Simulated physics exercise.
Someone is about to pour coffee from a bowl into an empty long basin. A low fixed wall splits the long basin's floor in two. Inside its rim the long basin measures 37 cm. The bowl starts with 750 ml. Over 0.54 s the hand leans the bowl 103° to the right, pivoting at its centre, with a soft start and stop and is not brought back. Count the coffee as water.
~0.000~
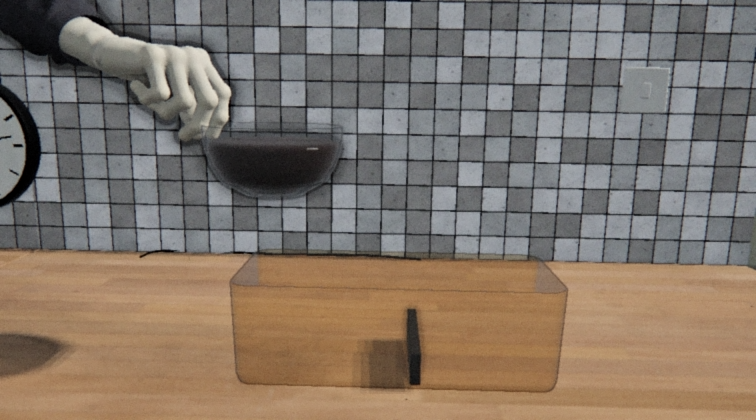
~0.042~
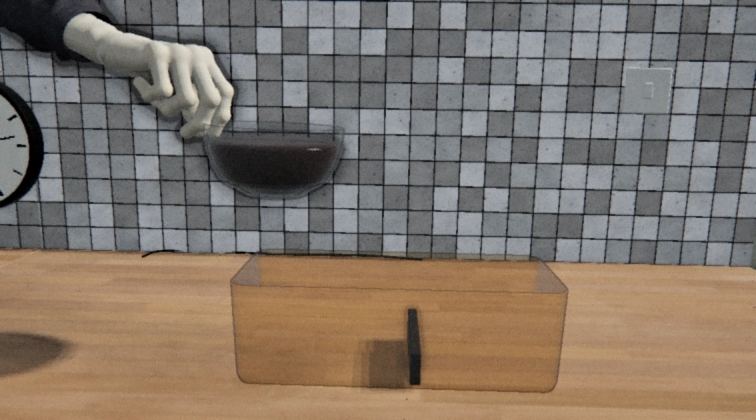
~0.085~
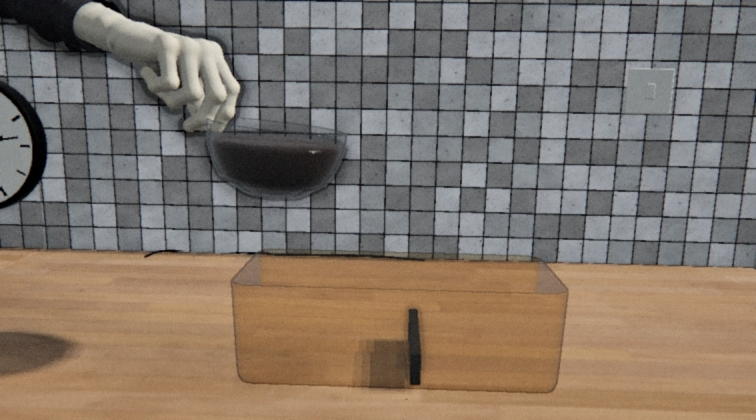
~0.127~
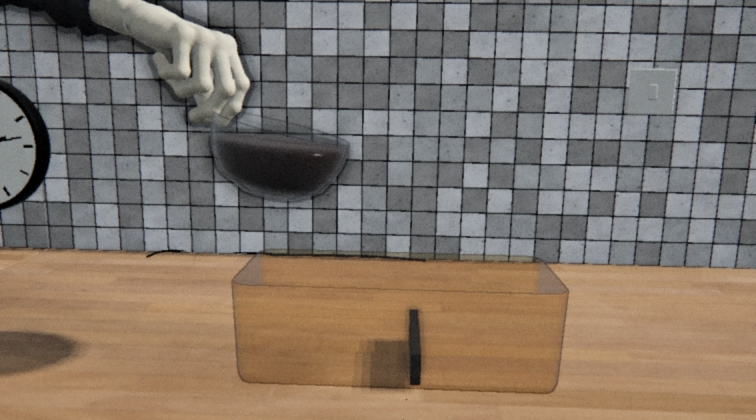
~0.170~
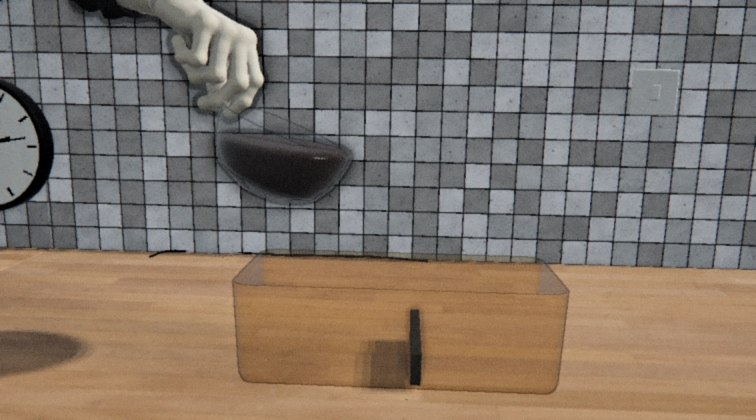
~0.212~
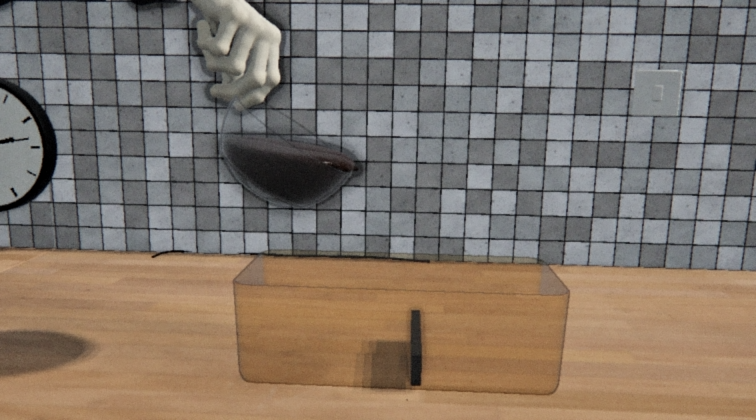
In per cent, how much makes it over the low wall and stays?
The far part has some 18 per cent.
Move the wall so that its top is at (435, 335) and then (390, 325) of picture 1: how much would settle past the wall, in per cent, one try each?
First 25, then 35 per cent.
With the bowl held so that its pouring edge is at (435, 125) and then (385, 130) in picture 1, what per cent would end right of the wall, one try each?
First 80, then 50 per cent.
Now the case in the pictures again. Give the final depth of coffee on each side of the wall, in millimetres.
Some 20 mm on the left and 6 mm on the right.
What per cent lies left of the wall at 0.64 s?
About 84 per cent.
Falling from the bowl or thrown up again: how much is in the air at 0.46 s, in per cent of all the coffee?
Some 38 per cent.
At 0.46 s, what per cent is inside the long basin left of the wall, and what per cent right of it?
Left about 46, right about 1.
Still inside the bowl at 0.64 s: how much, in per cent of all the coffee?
About 1 per cent.
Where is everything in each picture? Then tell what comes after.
In the first frame, it leans 0°; its right rim is at (342, 129); the coffee meets the walls at (211, 141) and (339, 143); the long basin's rim runs from (244, 267) to (552, 274); the wall's top is at (414, 330).
In the second frame, it leans 2°; its right rim is at (343, 131); the coffee meets the walls at (212, 140) and (339, 144).
In the third frame, it leans 6°; its right rim is at (346, 137); the coffee meets the walls at (215, 138) and (342, 147).
In the fourth frame, it leans 13°; its right rim is at (349, 146); the coffee meets the walls at (219, 136) and (345, 151).
In the fifth frame, it leans 23°; its right rim is at (350, 159); the coffee meets the walls at (223, 136) and (348, 154).
In the sixth frame, it leans 34°; its right rim is at (350, 174); the coffee meets the walls at (228, 139) and (348, 164); 3 per cent is over the edge.
By 0.46 s the tilt is 98° and 15 per cent is still to pour, 45 is left of the wall and 1 right of it.
By 0.64 s the tilt is 103° and 1 per cent is still to pour, 83 is left of the wall and 7 right of it.
By 0.83 s the tilt is 103° and 0 per cent is still to pour, 77 is left of the wall and 17 right of it.
By 1.04 s the tilt is 103° and 0 per cent is still to pour, 76 is left of the wall and 18 right of it.
At rest 76 per cent lies left of the wall, 18 right of it and 6 outside.
